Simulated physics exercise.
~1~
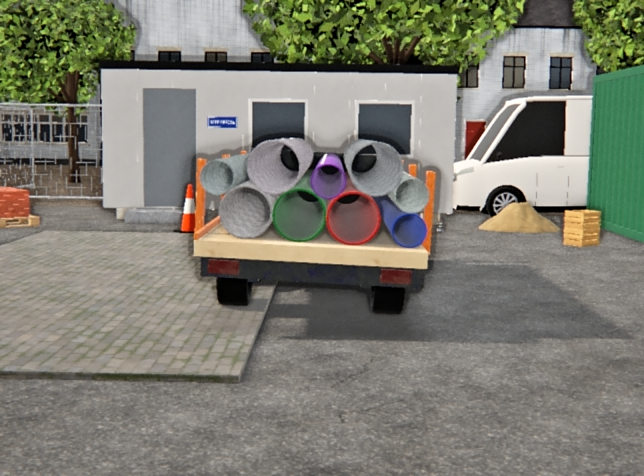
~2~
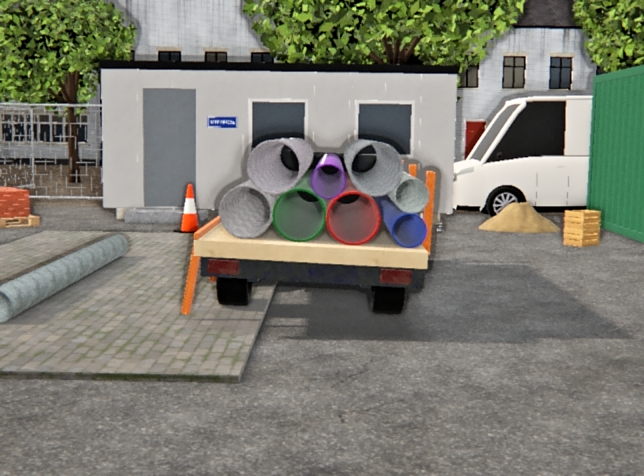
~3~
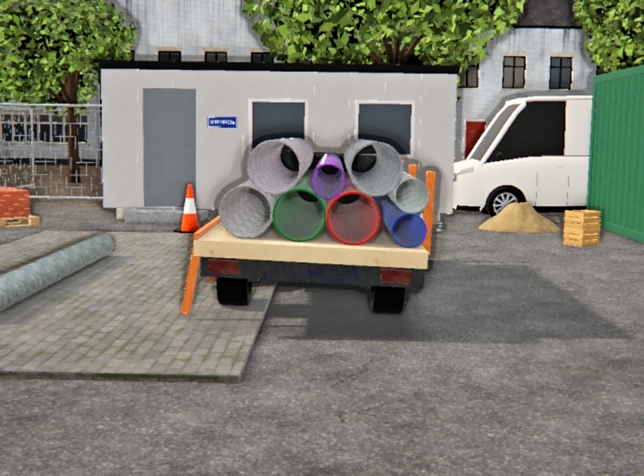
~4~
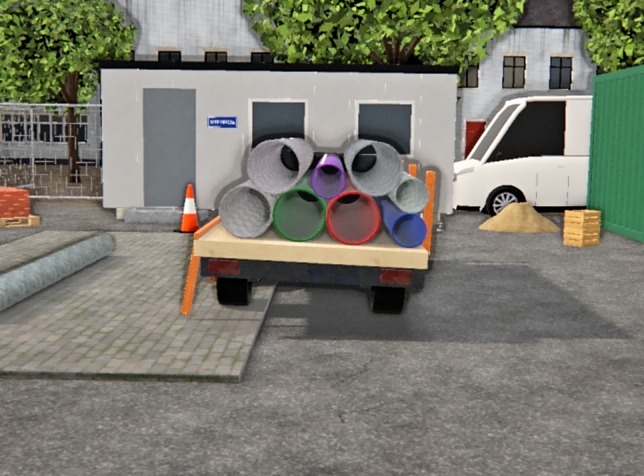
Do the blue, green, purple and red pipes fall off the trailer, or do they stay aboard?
The blue, green, purple and red pipes all stay aboard the trailer.
